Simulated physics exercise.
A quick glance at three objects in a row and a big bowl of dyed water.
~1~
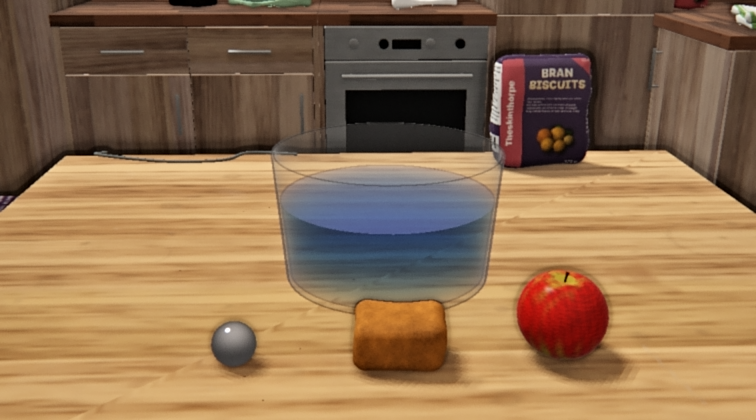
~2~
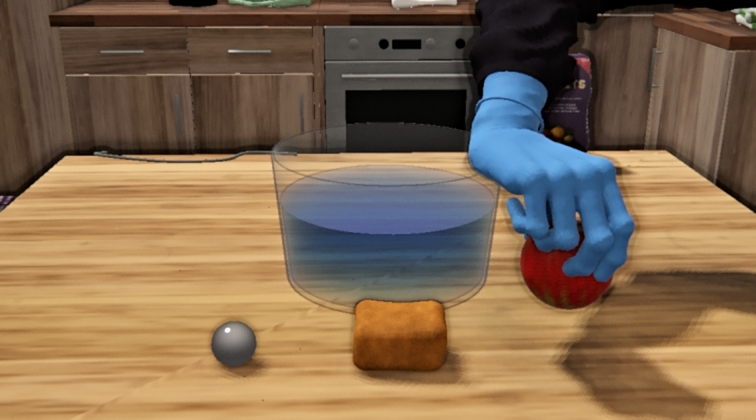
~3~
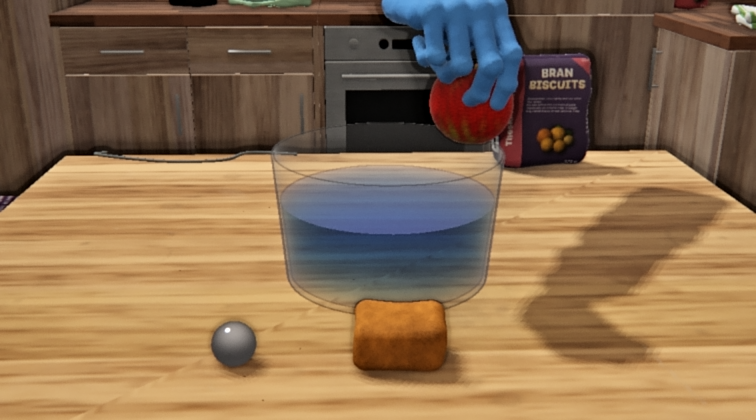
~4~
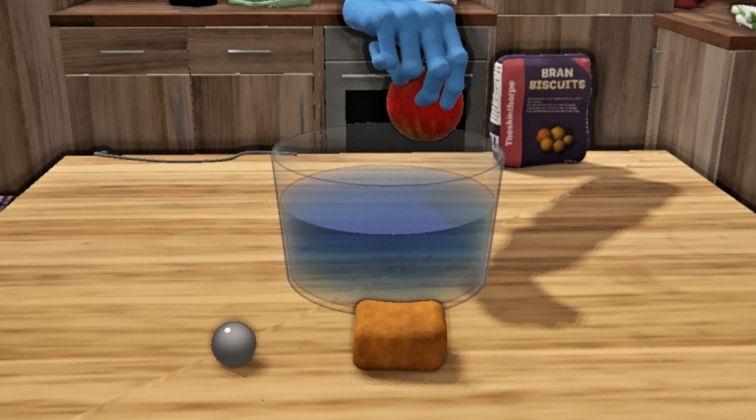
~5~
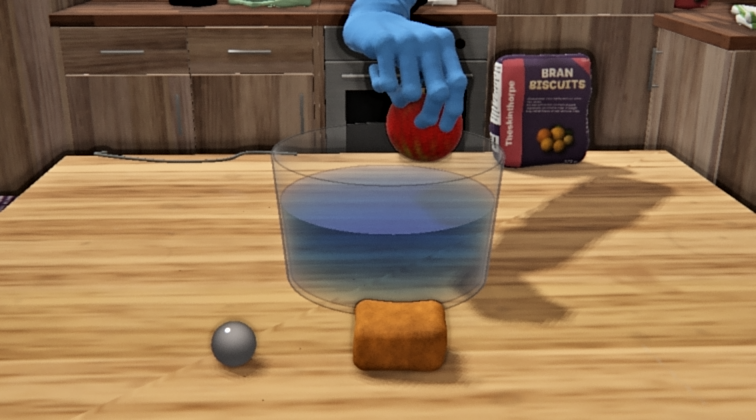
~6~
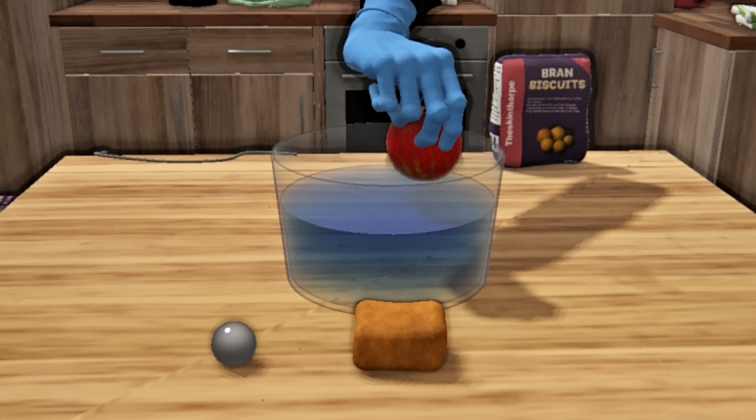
The footage shows a steel ball, a bread roll and an apple in a row before a big bowl of blue water; a blue-gloved hand lifts the apple, carries it left above the bowl and lowers it to just over the surface.
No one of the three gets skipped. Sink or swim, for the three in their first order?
Here the left one falls to the base, the middle one holds at the top, and the right one holds at the top.
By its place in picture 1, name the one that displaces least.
It is the left one.
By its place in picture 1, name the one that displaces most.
Answer: The far-right body.
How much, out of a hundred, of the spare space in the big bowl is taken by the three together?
14 per cent.
Shortly, the apple bobs at the top.
Then, the bread roll bobs at the top.
At the finish, the steel ball ends at the bottom; afloat, bread roll and apple.
